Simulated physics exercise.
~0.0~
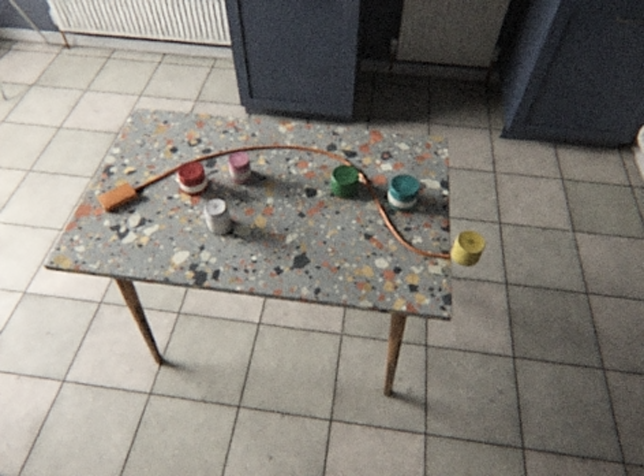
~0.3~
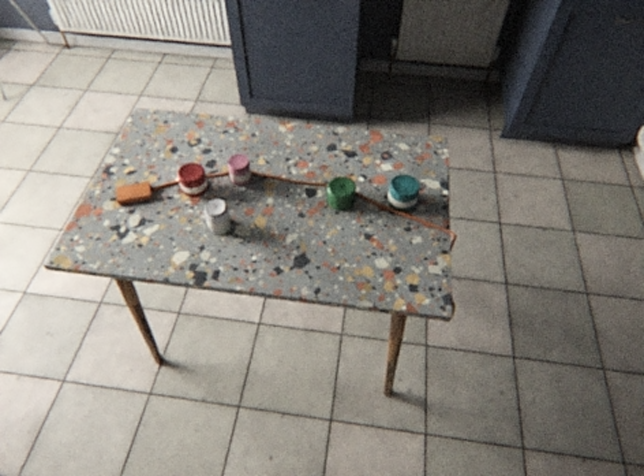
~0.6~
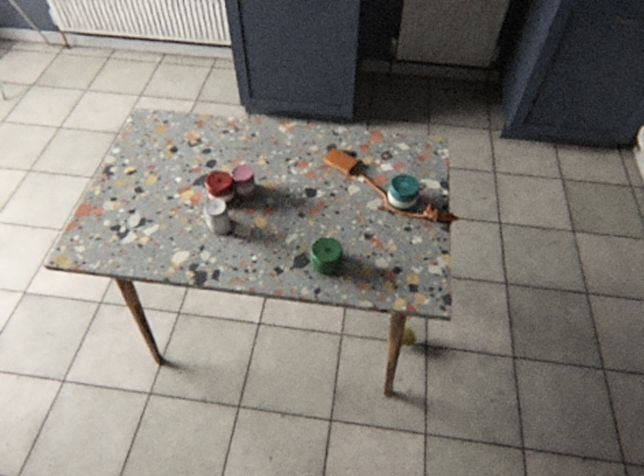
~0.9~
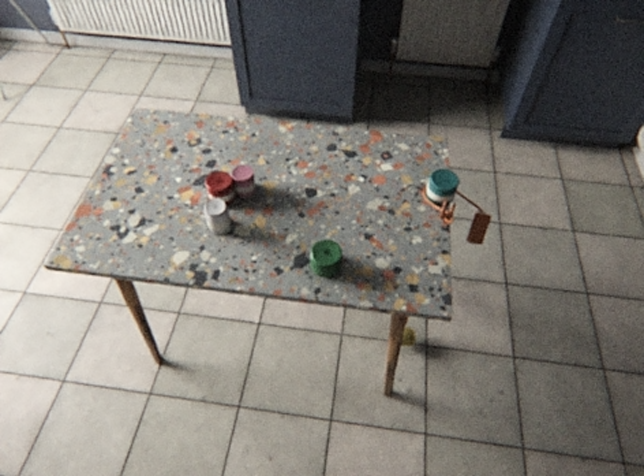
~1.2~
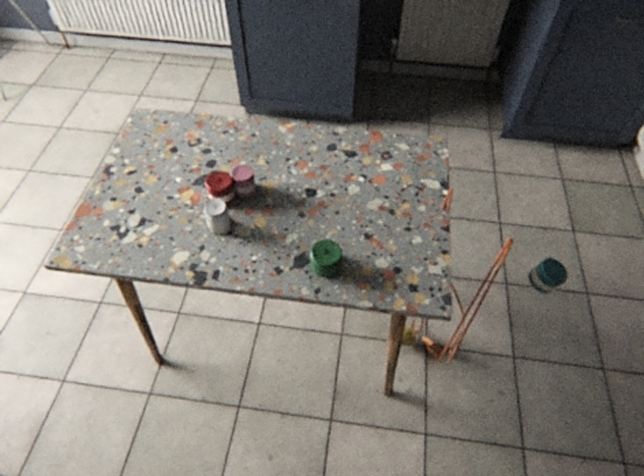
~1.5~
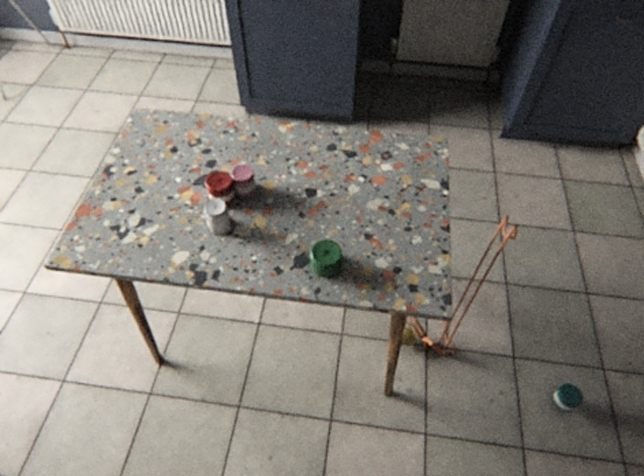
A falling yellow speaker drags its cable and orange phone off the table, then the teal tin.
